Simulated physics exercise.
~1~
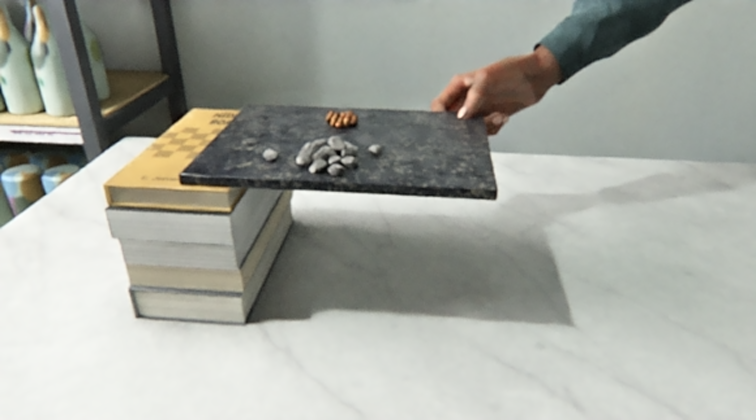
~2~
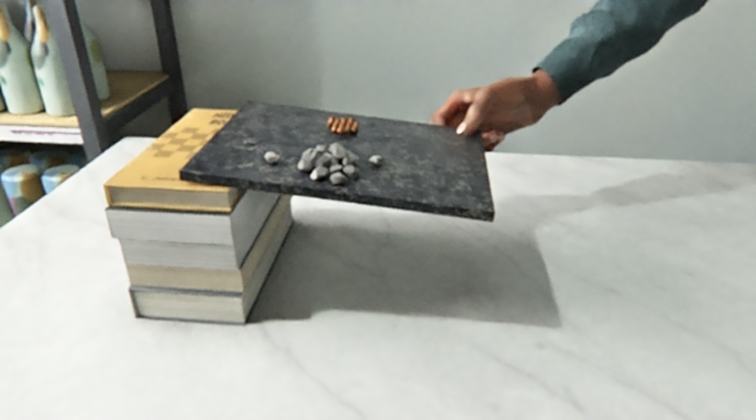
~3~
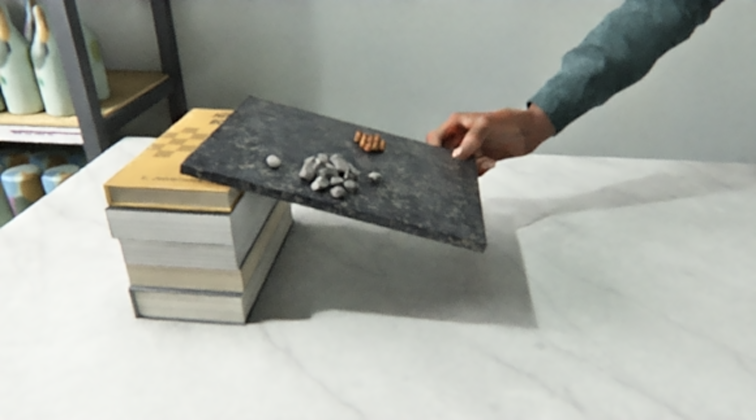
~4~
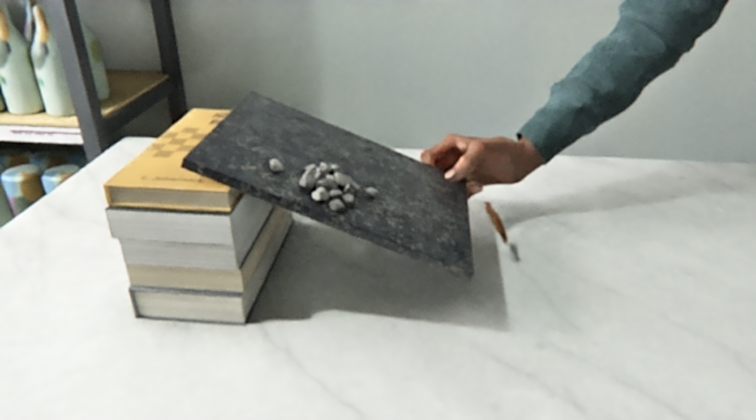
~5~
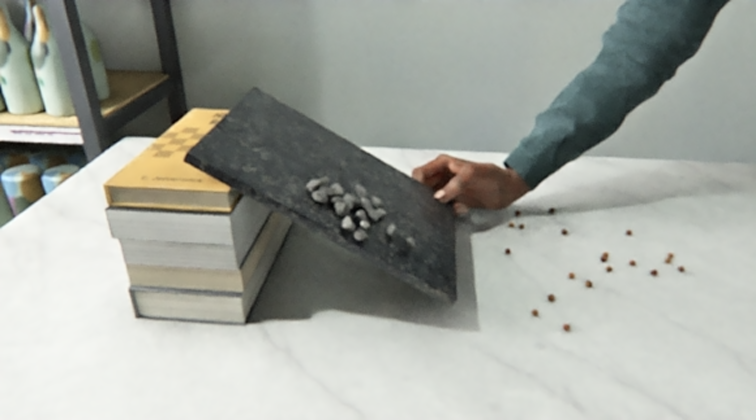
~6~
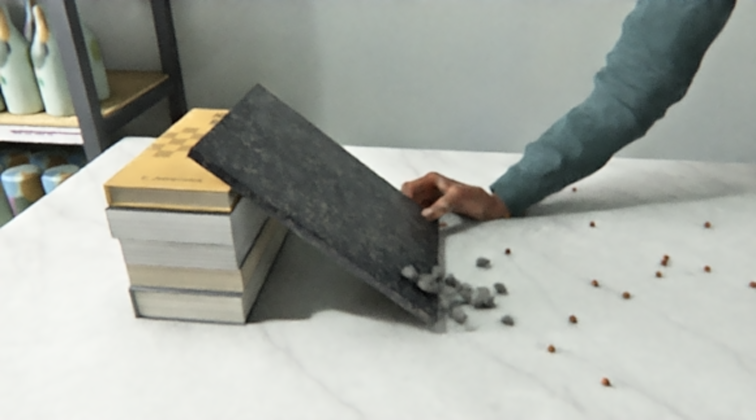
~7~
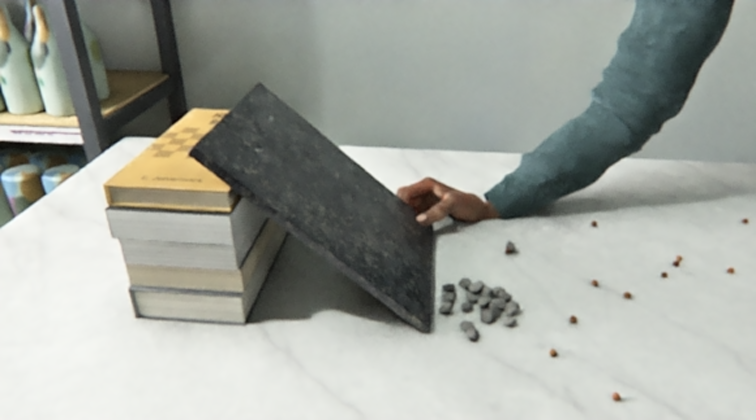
A hand lowers a dark board until brown beads scatter far and grey pebbles slide off nearby.
